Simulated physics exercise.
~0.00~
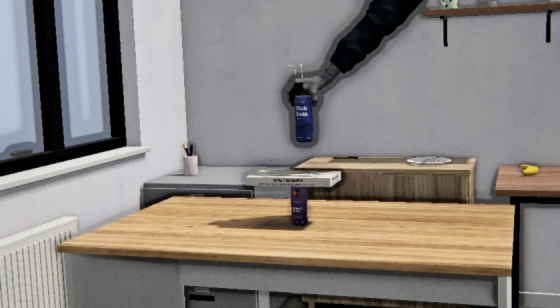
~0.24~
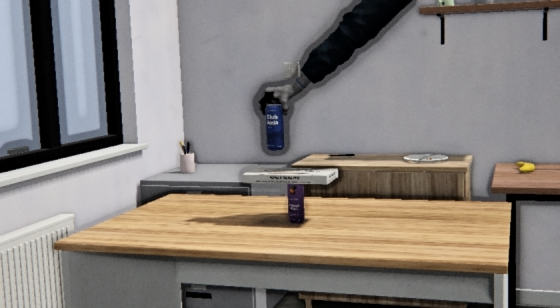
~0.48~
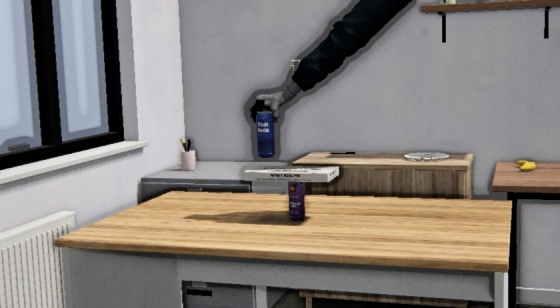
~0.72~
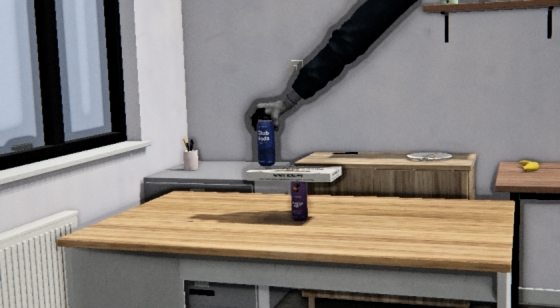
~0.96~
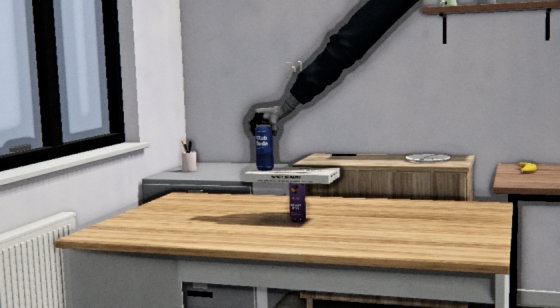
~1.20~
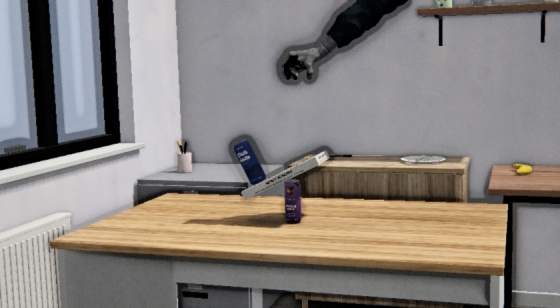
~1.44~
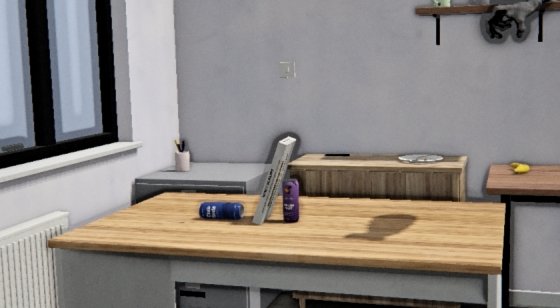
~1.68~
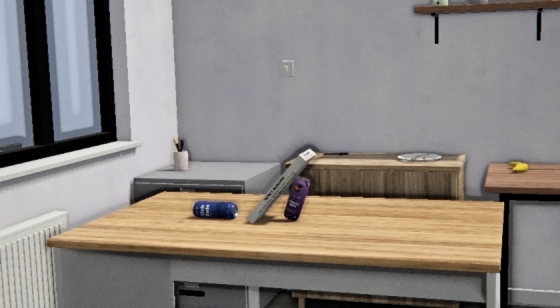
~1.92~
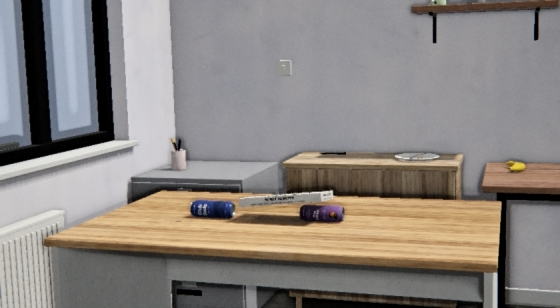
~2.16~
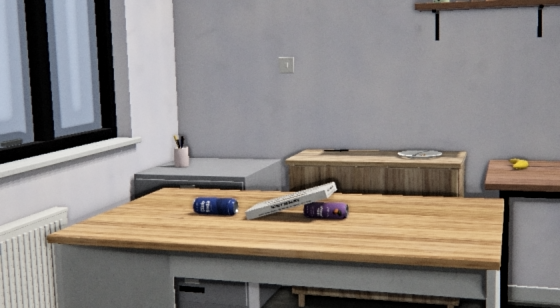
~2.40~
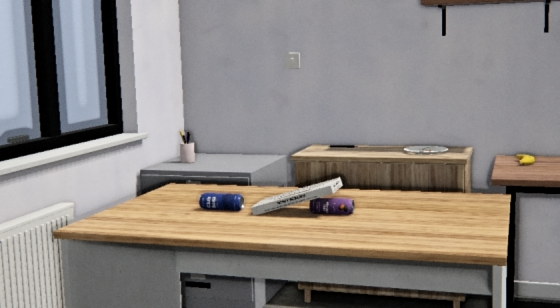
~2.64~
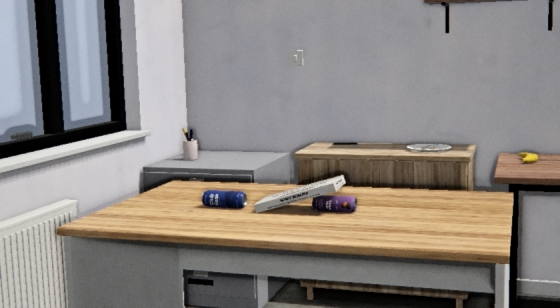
Blue can being set on the left end of a white packet balanced on a purple can, all toppling onto the table.
